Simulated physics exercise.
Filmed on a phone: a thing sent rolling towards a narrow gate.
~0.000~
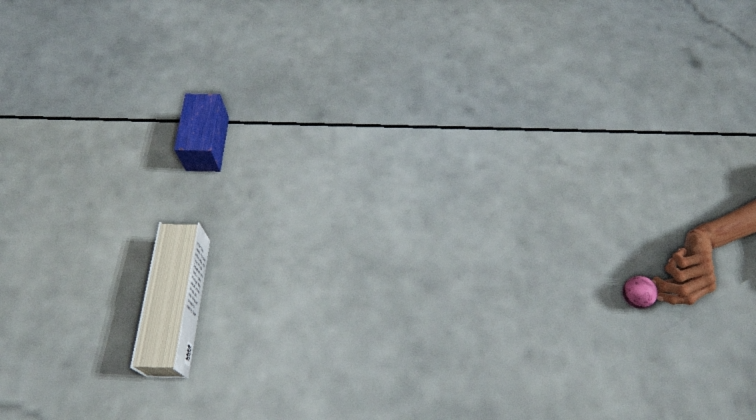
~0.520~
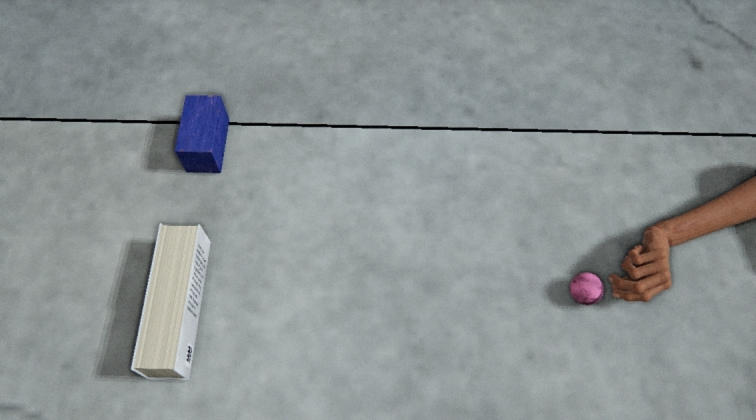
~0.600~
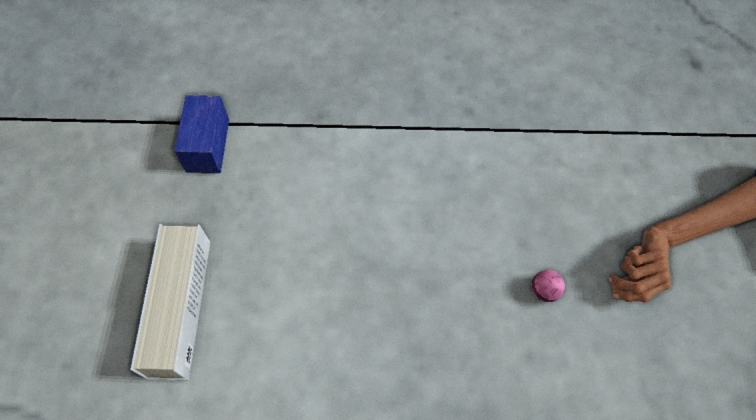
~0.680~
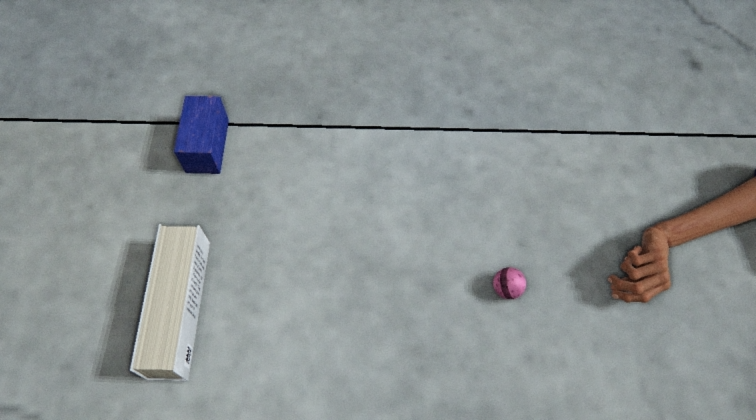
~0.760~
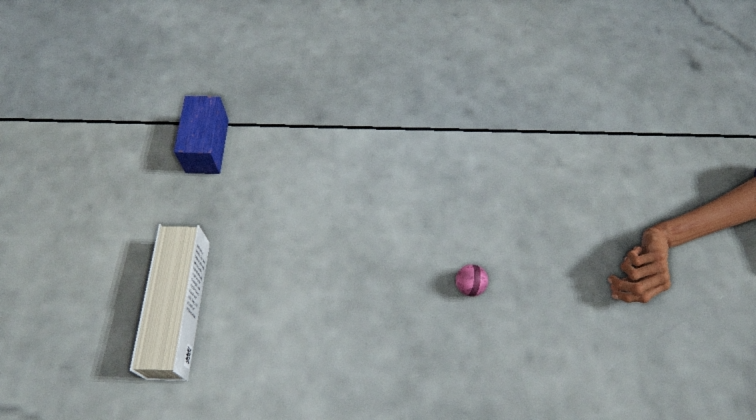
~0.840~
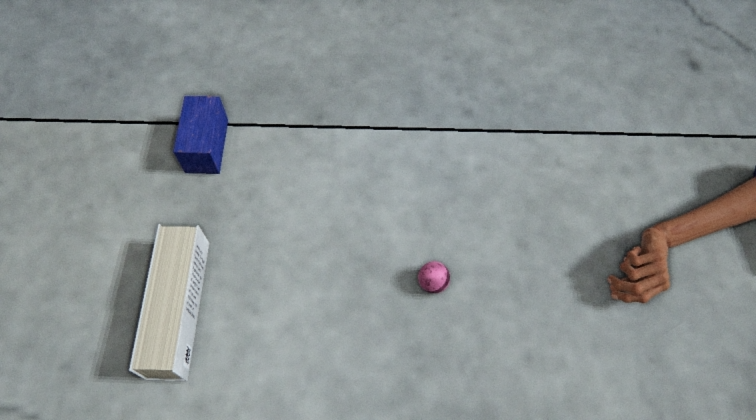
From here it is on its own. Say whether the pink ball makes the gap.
Outcome: The pink ball bounces off.
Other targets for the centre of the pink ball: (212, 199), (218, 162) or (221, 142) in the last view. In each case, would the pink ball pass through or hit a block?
Try by try, it rolls through; is stopped; does not get past.
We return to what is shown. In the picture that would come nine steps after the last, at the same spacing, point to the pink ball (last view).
Near (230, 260).
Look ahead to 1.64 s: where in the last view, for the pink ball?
At about (237, 254).
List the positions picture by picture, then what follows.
Pink ball (640, 292) under the hand; blue block (203, 133), in the first picture.
Pink ball (586, 289); white book (174, 300), in the second picture.
Pink ball (548, 286); blue block (203, 134), in the third picture.
Pink ball (510, 284); white book (173, 301), in the fourth picture.
Pink ball (472, 280); blue block (203, 135), in the fifth picture.
Pink ball (434, 277); white book (173, 301), in the sixth picture.
After 1.14 s, pink ball heading on near (298, 266).
After 1.64 s, pink ball coming back near (237, 254).
In the end (2.3 s), the pink ball hits a block.
